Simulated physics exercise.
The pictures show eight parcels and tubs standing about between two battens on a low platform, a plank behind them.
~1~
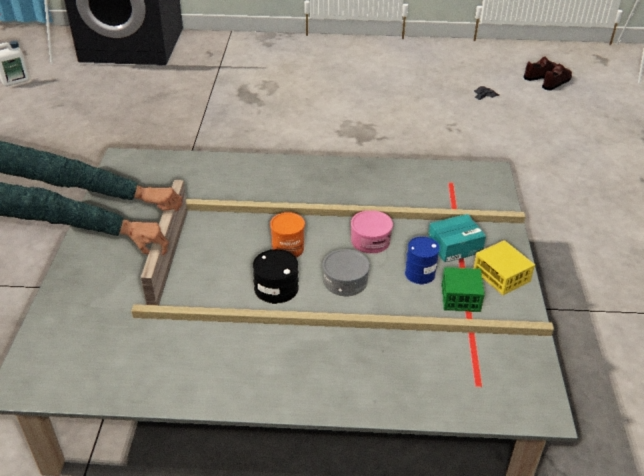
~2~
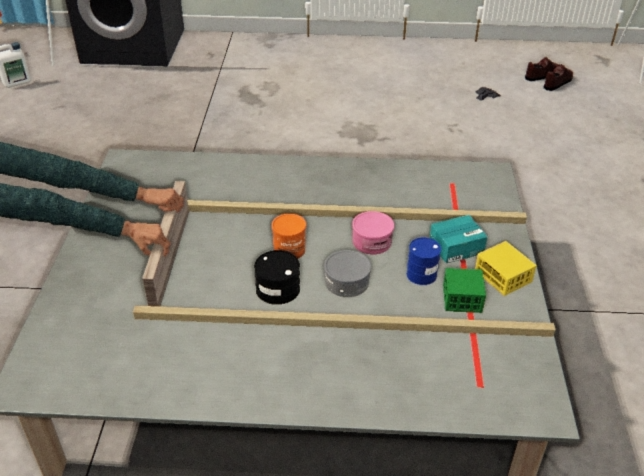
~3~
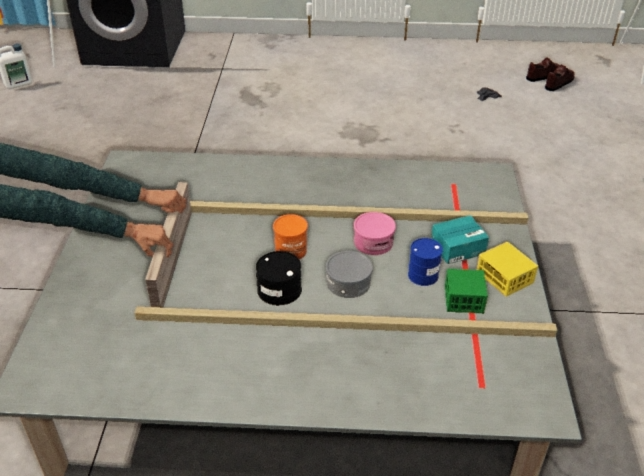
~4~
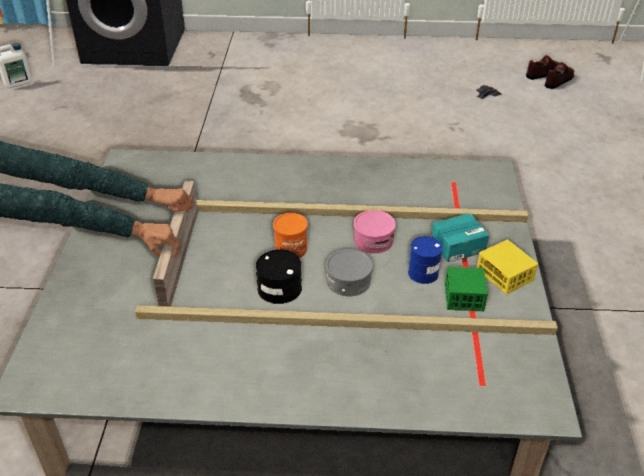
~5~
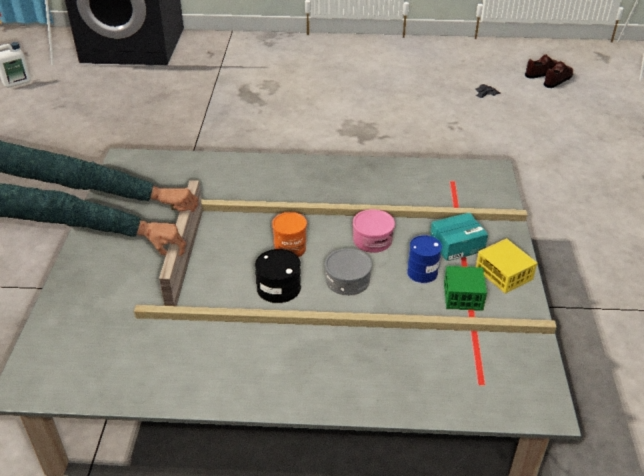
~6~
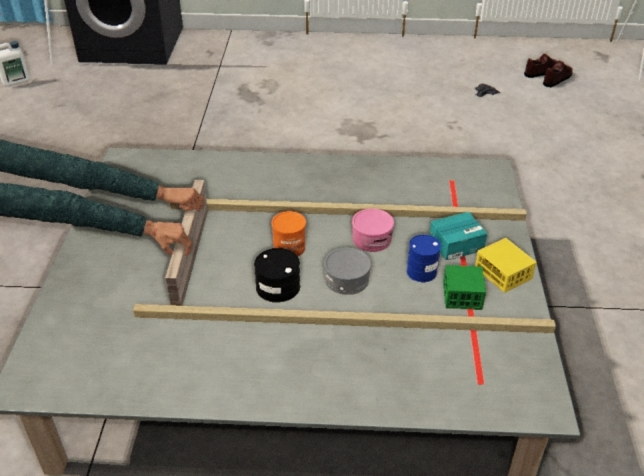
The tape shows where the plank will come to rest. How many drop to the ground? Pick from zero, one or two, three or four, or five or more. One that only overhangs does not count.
In the end the number that fall off is one or two.
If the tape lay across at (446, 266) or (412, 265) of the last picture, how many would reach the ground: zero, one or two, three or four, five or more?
The falls would be one or two; no fall at all.
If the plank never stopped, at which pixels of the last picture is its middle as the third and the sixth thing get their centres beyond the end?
About (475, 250), then (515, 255).
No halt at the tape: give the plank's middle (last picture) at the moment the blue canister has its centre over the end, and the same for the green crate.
For the blue canister at (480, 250), for the green crate at (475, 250).
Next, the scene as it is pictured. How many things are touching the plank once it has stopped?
In contact: 3.
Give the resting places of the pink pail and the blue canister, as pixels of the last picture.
The pink pail stops around (480, 224); the blue canister around (524, 245).
Soon after, none off yet; yellow crate at rest near (505, 265); turquoise parcel at rest near (458, 236); green crate at rest near (464, 287).
Then, none off yet; yellow crate at rest near (505, 265); turquoise parcel moving near (459, 235); green crate at rest near (464, 287).
Further on, none off yet; yellow crate moved a little near (532, 268); turquoise parcel moved about its own width near (485, 226); green crate moved about its own width near (496, 292).
At rest, the number that fall off is one or two; fallen, yellow crate.
